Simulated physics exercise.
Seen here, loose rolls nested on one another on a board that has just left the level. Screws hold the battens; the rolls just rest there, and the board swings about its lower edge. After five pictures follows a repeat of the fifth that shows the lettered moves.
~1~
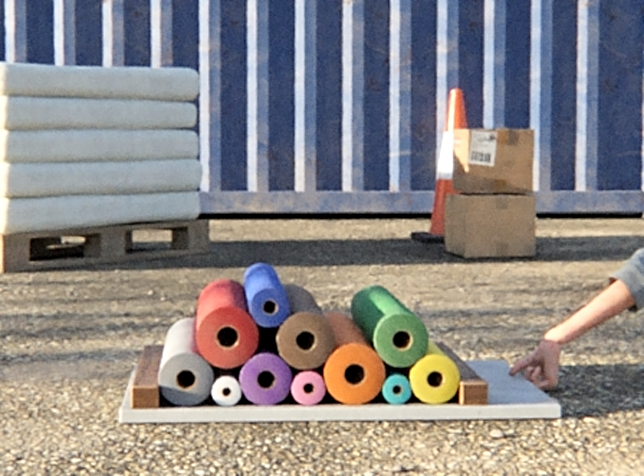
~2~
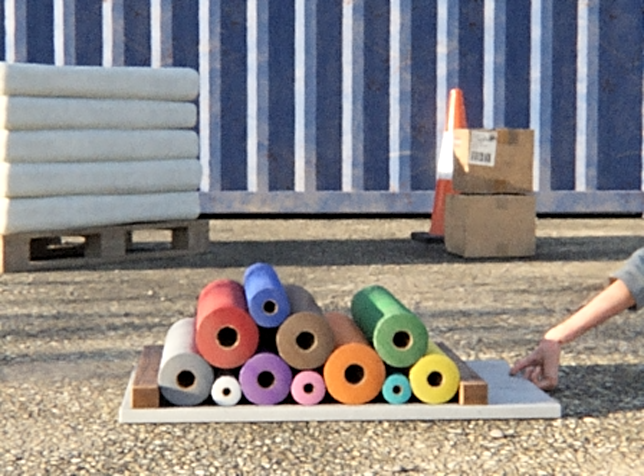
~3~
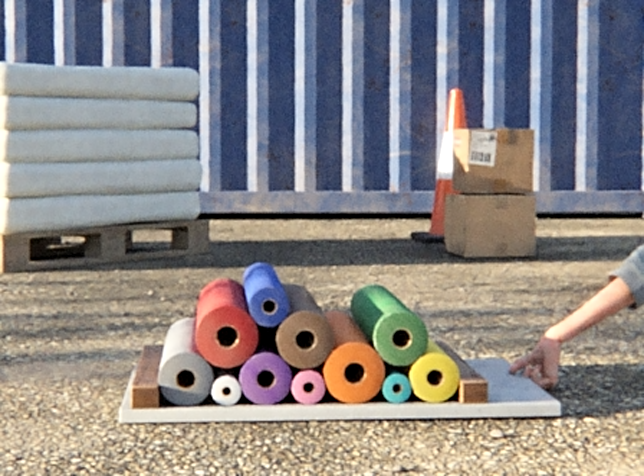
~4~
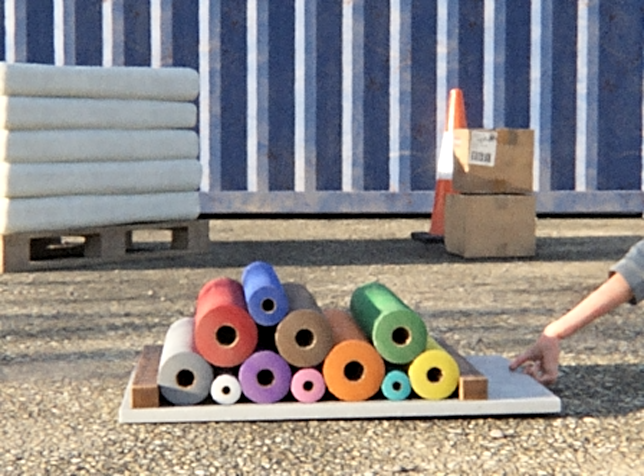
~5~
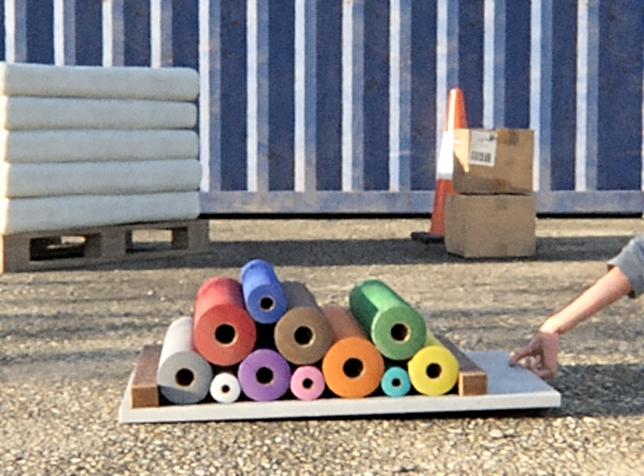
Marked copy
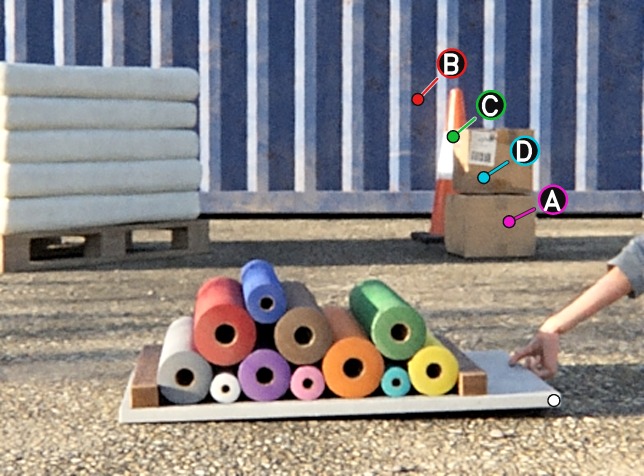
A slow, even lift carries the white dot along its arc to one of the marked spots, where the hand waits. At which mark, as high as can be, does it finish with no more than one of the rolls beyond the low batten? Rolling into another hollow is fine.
C is the limit.
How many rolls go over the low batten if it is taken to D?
At D the number is none.
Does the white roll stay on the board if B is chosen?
Yes, with B.
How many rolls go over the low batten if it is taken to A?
With A, none.
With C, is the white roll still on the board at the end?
Yes.
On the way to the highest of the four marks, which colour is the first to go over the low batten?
It is the red one.
On the marked copy, A at (509, 222); B at (418, 99); C at (453, 137); D at (484, 178); the white dot at (554, 401).
With C. Early on, board at 21°.
Further on, board at 39°.
At the end, board at 40°, none over the low batten.
As for the rest, A none over the low batten; B two over the low batten (red, brown); D none over the low batten.
